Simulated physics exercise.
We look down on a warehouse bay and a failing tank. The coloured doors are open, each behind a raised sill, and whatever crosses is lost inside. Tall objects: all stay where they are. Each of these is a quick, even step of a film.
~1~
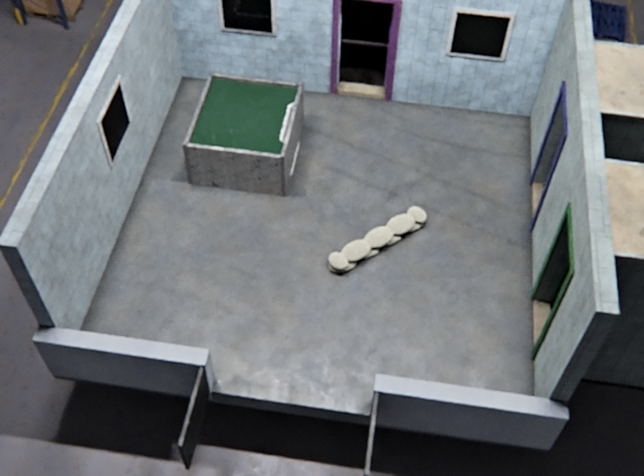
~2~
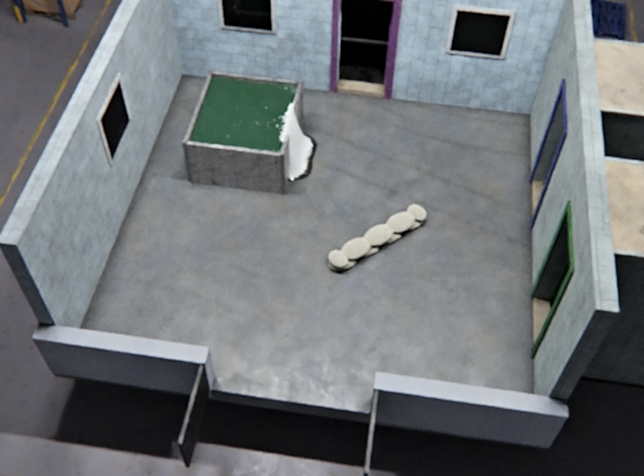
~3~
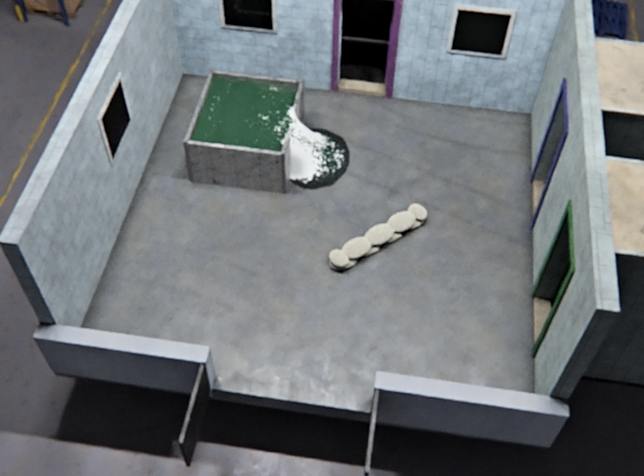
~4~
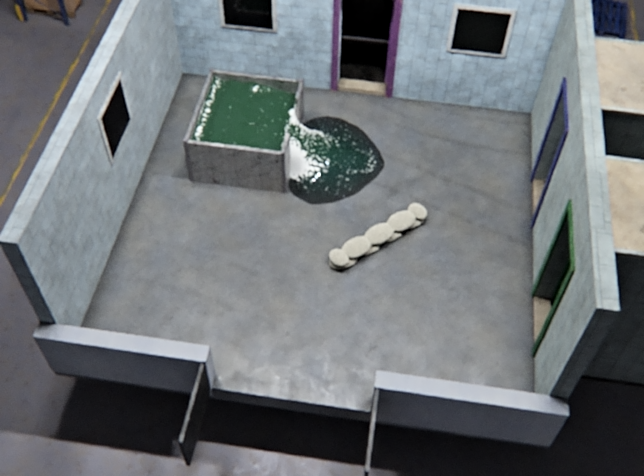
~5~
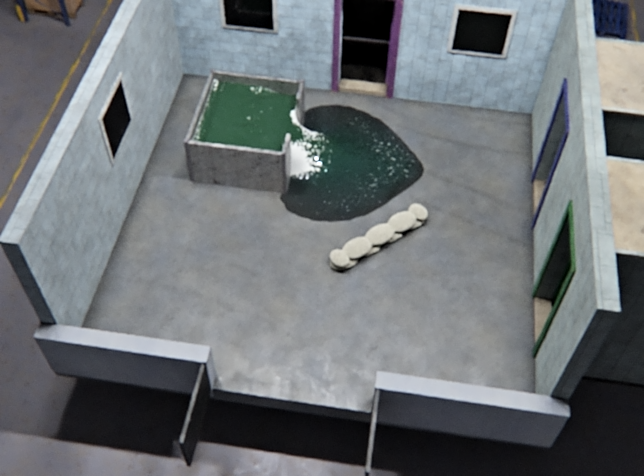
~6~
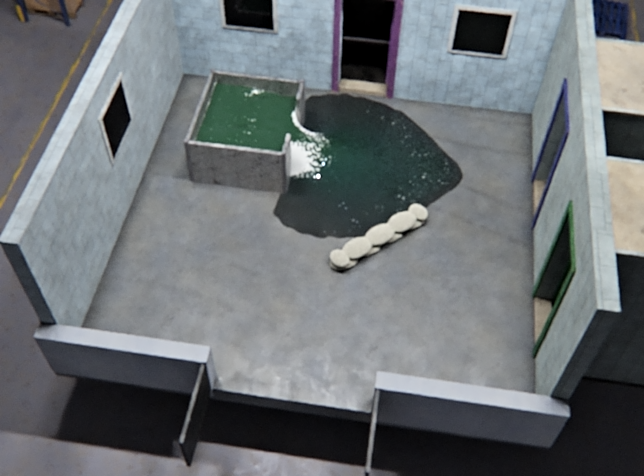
Green water pouring from a gap in the open tank's right side, spreading across the grey floor and reaching the pale barrier.
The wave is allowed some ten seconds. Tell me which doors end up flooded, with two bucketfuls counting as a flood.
The blue door will break the limit. The purple door will respect the limit. The green door will respect the limit.
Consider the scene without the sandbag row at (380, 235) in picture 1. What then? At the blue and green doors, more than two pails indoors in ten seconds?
As I see it, the blue door crosses the line; as for the green door, it crosses the line.
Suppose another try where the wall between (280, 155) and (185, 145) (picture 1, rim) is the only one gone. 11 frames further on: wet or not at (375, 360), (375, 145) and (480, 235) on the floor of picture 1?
In the order given: Swamped, untouched and untouched.
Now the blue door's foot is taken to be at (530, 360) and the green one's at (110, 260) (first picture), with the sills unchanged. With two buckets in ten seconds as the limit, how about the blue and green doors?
Blue: Comes in low; green: Comes in low.
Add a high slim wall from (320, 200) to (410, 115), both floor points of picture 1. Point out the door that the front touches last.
My choice is the green-painted one.
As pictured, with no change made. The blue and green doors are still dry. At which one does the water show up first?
Going by the pictures, it would be the blue-painted one.
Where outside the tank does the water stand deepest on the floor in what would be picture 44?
At about (536, 420).
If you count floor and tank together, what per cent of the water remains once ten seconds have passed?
Some 86 per cent.
A moment on, water covers 35 % of the floor; the blue door under two buckets in, the purple door wet at the sill, nothing in, the green door not reached.
Next, water covers 35 % of the floor; the blue door far over two buckets in, the purple door under two buckets in, the green door wet at the sill, nothing in.
Then, water covers 50 % of the floor; the blue door far over two buckets in, the purple door under two buckets in, the green door wet at the sill, nothing in.
Later, water covers 70 % of the floor; the blue door far over two buckets in, the purple door under two buckets in, the green door wet at the sill, nothing in.
In the end, water covers 95 % of the floor; the blue door far over two buckets in, the purple door under two buckets in, the green door under two buckets in.
